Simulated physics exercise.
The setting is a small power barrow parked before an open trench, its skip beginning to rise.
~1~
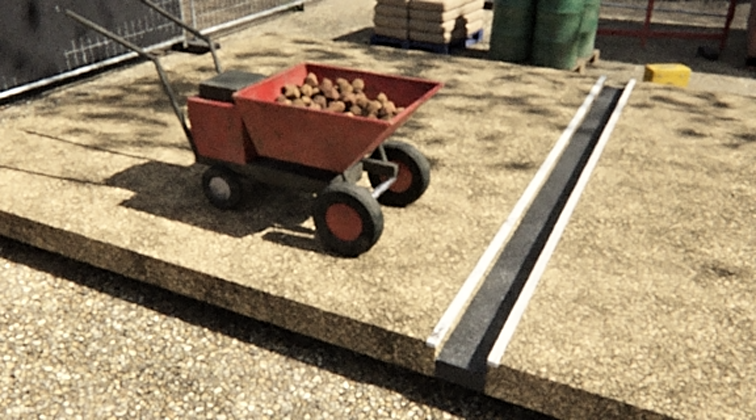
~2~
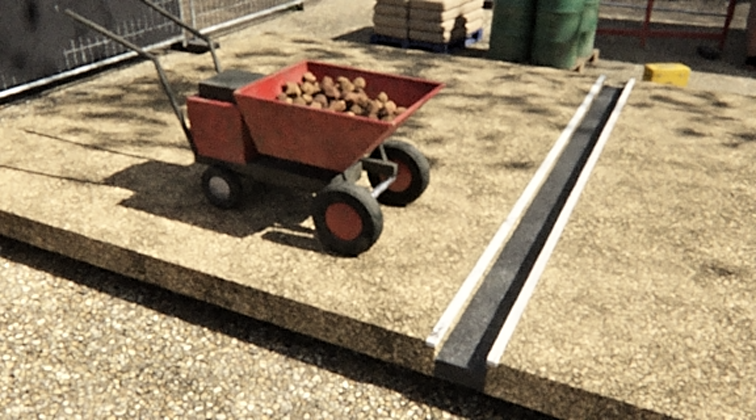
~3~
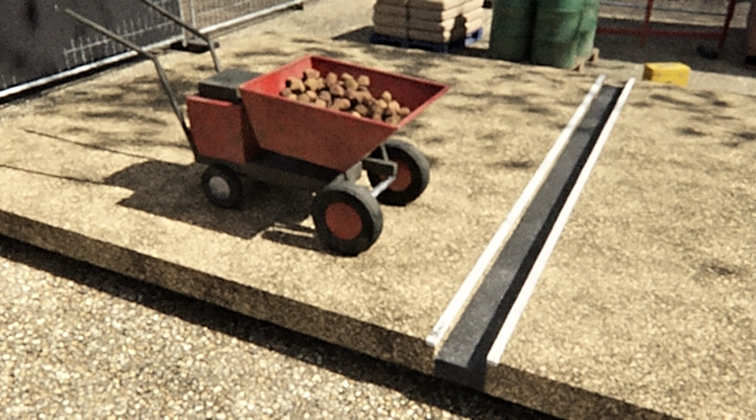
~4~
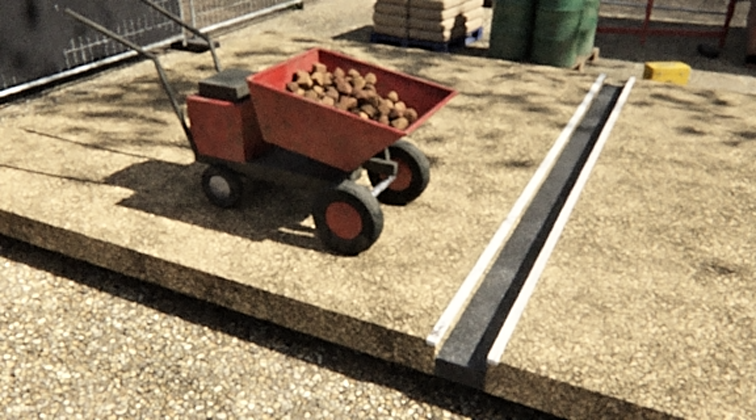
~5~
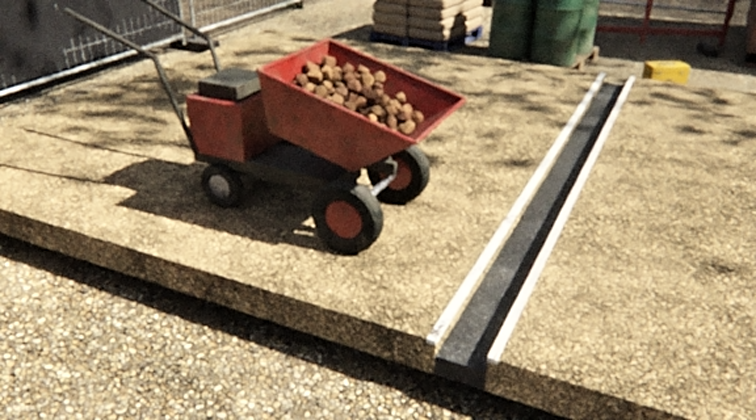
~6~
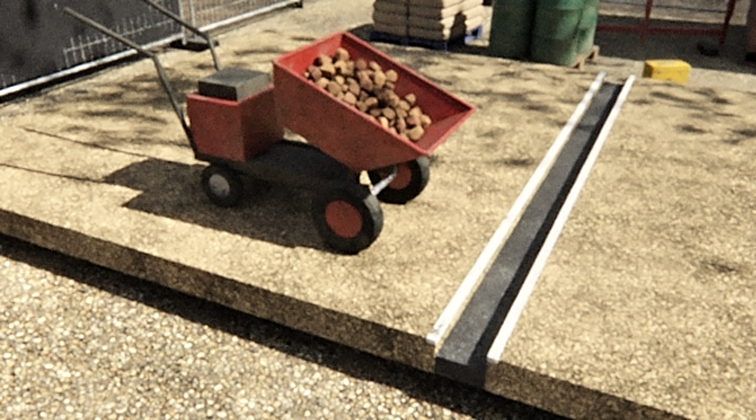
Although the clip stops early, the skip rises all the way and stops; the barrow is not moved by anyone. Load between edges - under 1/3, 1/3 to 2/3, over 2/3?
Alright, so the trench is left with a middling share, one to two thirds.
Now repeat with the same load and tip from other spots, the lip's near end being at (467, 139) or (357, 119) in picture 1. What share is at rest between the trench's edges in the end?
Estimates, in order: 0 % then 40 %.
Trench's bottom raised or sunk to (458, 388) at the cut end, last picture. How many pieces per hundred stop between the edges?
60 per cent, roughly.
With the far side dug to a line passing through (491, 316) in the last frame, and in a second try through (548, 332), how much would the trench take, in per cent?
I'd say some 30 in a hundred, followed by 70 in a hundred.
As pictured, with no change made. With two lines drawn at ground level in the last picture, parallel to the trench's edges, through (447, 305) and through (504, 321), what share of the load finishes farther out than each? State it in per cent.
The first comes to 70 per cent, the second to 20 per cent.
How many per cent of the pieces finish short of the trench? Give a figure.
Call it some 0 percent of the pieces.
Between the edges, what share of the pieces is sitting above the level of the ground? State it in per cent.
I'd say around 45 percent.
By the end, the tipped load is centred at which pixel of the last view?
Around (525, 250).
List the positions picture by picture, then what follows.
Lip of the skip at (389, 124), level; top of the load at (319, 100), clay clods; first edge of the trench at (453, 309); far edge at (511, 325), the trench under half as wide as the skip, and shallow for its width, in the first frame.
Lip of the skip at (390, 125), tipped barely; top of the load at (320, 99), in the second frame.
Lip of the skip at (396, 128), tipped barely; top of the load at (324, 96), in the third frame.
Lip of the skip at (405, 134), tipped a little; top of the load at (319, 93), in the fourth frame.
Lip of the skip at (415, 143), tipped clearly; top of the load at (327, 87), in the fifth frame.
Lip of the skip at (426, 155), tipped clearly; top of the load at (339, 82); first edge of the trench at (453, 305); far edge at (510, 322), in the sixth frame.
Soon, skip tipped steeply; all in the skip.
A while on, skip tipped right over; about two thirds in the skip; a stray few short of the trench; about a quarter in or heaped over the trench; a stray few beyond it; a stray few falling.
Towards the end, skip tipped right over; about a third in the skip; a stray few short of the trench; about half in or heaped over the trench; about a quarter beyond it.
Finally, skip tipped right over; about a third in the skip; a stray few short of the trench; about half in or heaped over the trench; about a quarter beyond it.
